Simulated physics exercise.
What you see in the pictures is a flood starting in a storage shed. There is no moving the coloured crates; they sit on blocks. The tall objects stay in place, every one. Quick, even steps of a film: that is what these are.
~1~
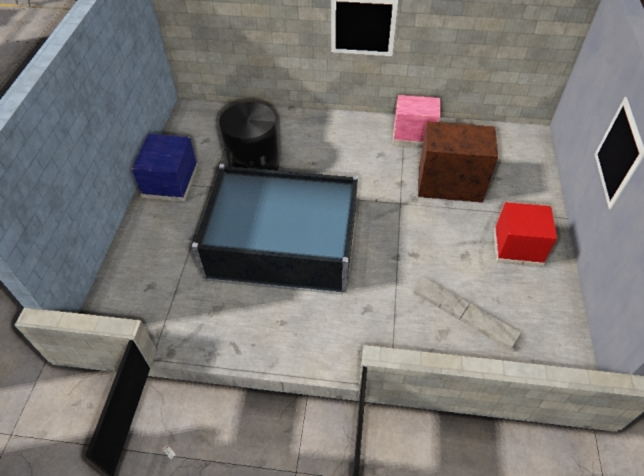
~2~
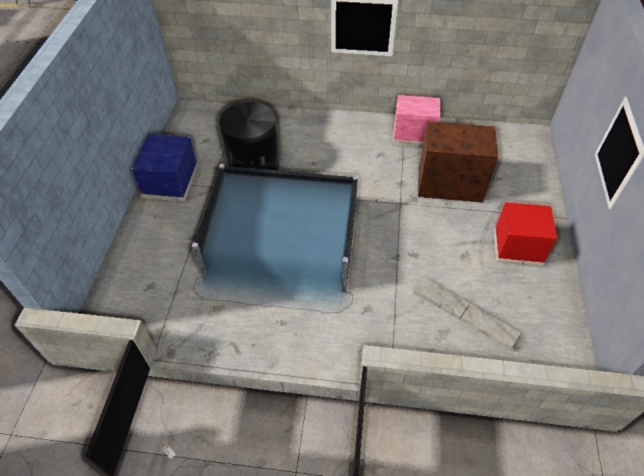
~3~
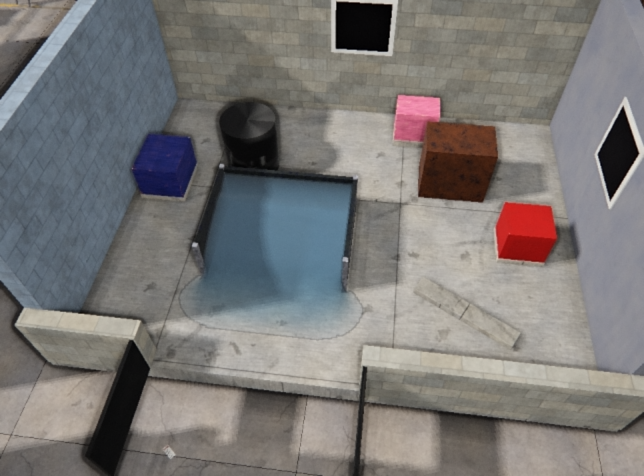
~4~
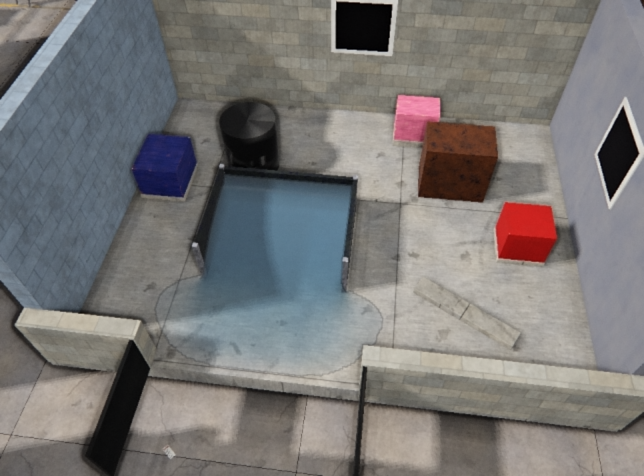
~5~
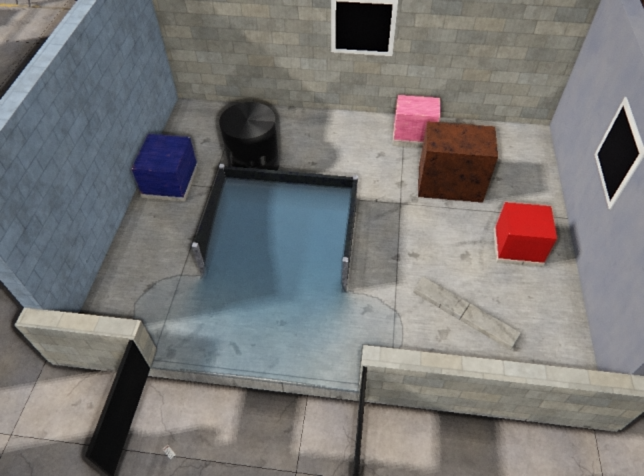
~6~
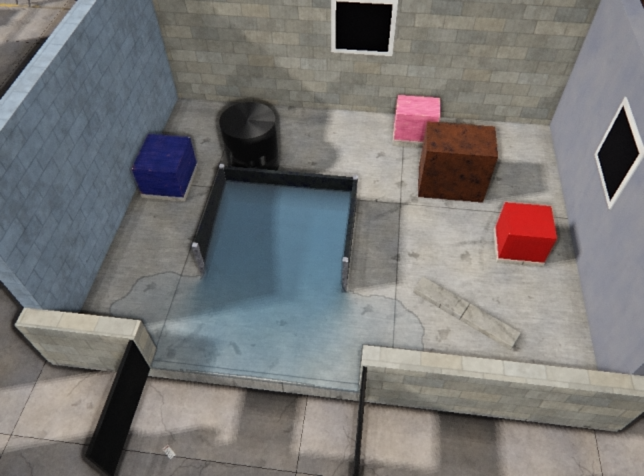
At the start, water fills a dark-edged tank between a blue crate and scattered pink, brown and red ones. The tank's near side is gone next, and water pours onto the floor toward the front. The pool then widens to both sides and reaches the gap in the low front wall, while the crates stay still.
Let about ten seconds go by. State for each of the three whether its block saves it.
My prediction: Pink crate: Clear; blue crate: Clear; red crate: Clear.
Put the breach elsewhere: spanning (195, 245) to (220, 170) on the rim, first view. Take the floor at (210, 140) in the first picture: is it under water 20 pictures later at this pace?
I'd say it's soaked there.
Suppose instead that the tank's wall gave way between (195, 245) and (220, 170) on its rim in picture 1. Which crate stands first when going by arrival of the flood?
The crate marked blue comes first.
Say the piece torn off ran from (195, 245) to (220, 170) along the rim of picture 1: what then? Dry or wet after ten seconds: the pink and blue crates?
The pink crate is not reached; the blue crate is reached.
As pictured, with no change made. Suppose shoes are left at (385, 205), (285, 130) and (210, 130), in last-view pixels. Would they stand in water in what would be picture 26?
Status per point, in sequence: Unwetted, then unwetted, then unwetted.
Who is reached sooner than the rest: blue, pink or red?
My pick is the crate marked blue.
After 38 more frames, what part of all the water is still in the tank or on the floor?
That comes to around 24 in a hundred.
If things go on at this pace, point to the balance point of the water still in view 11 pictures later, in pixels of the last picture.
It's close to (278, 284).
A moment on, water covers 20 % of the floor; the pink crate not reached, the blue crate not reached, the red crate not reached.
Next, water covers 25 % of the floor; the pink crate not reached, the blue crate not reached, the red crate not reached.
Then, water covers 30 % of the floor; the pink crate not reached, the blue crate water round its plinth, the red crate not reached.
Later, water covers 40 % of the floor; the pink crate not reached, the blue crate water round its plinth, the red crate water round its plinth.
In the end, water covers 35 % of the floor; the pink crate stayed above the water, the blue crate stayed above the water, the red crate stayed above the water.
